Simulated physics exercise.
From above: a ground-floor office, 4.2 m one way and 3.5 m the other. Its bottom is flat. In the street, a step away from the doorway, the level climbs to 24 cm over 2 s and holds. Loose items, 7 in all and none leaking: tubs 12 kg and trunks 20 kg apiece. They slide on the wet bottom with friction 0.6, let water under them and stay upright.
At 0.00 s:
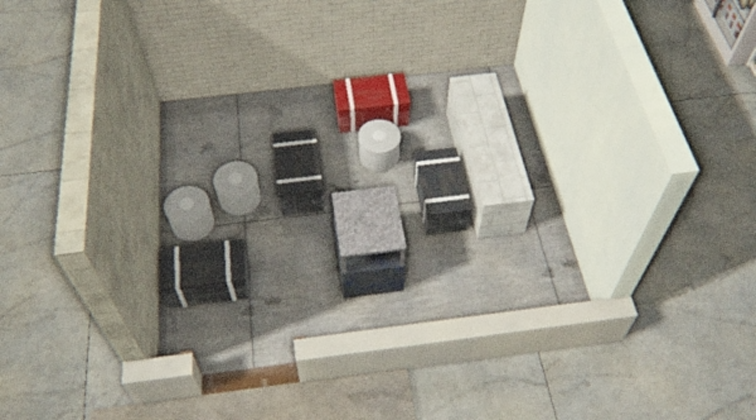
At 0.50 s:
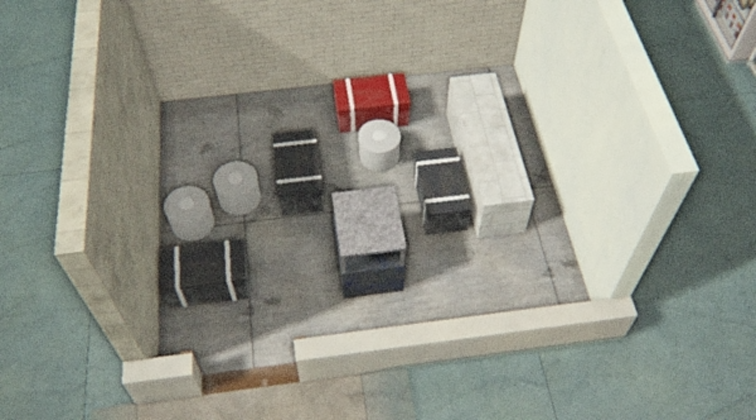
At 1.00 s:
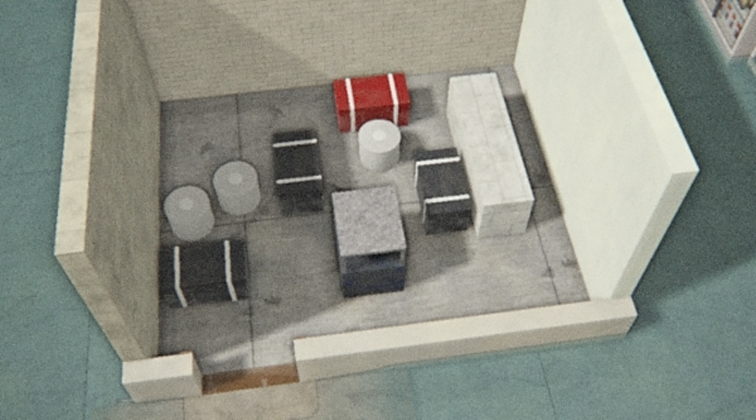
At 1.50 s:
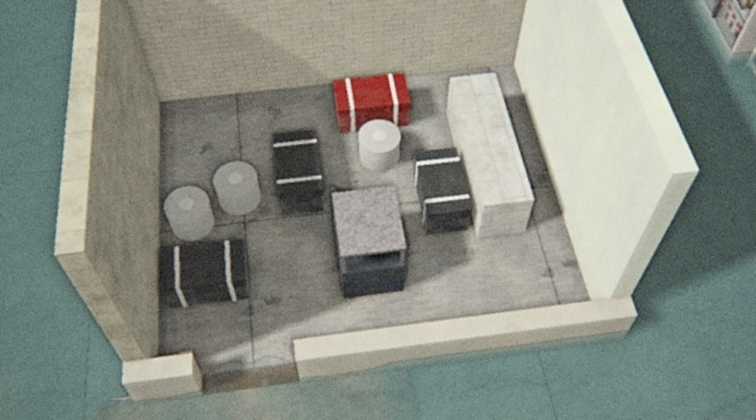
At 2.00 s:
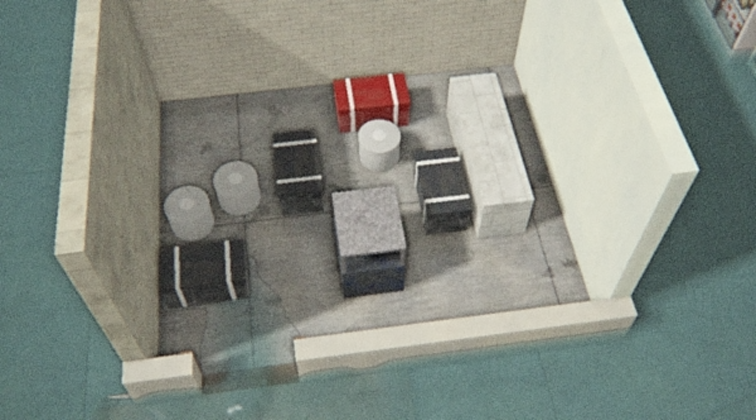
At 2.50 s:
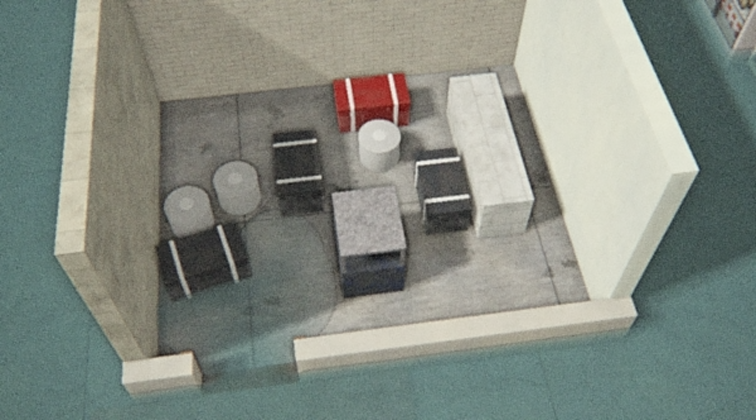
In a small walled office seen from above, water spread across the street outside and crept in through the doorway, and then the black trunk nearest the opening shifted slightly while everything else stayed put.
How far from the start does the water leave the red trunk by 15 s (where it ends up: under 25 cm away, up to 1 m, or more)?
The red trunk moves a short way.
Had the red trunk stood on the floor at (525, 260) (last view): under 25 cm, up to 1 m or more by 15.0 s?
It slides a little.
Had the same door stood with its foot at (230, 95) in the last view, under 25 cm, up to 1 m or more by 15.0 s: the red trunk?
Then the red trunk travels far.
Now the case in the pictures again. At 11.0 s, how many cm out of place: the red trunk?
About 60 cm.
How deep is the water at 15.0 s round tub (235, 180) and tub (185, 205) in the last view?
About 16 and 13 cm.
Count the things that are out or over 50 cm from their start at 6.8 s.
By then 5.
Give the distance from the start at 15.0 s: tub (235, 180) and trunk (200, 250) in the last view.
In that order: 150 cm, 250 cm.
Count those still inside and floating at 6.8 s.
I count 4.
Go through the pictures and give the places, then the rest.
The first frame shows the red trunk at (372, 91) rests on the ground; 0.0 m2 under water; 0 of 7 have shifted.
The second frame shows the red trunk at (372, 91) rests on the ground; water covers 0.0 m2; 0 of 7 have shifted.
The third frame shows the red trunk at (372, 91) rests on the ground; water covers 0.0 m2; 0 of 7 have shifted.
The fourth frame shows the red trunk at (372, 91), on the bottom; water covers 0.0 m2; 0 of 7 have shifted.
The fifth frame shows the red trunk at (372, 91) rests on the ground; water covers 0.6 m2; 0 of 7 have shifted.
The sixth frame shows the red trunk at (372, 91) rests on the ground; 1.9 m2 under water; 1 of 7 have shifted.
After 3.5 s the red trunk is near (372, 91), 0.0 m from its start, aground; 1 afloat.
After 6.8 s the red trunk is near (414, 79), 0.5 m from its start, aground; 4 afloat.
After 11.0 s the red trunk is near (417, 69), 0.6 m from its start, afloat; 7 afloat.
After 15.0 s the red trunk is near (417, 68), 0.6 m from its start, afloat; 7 afloat.
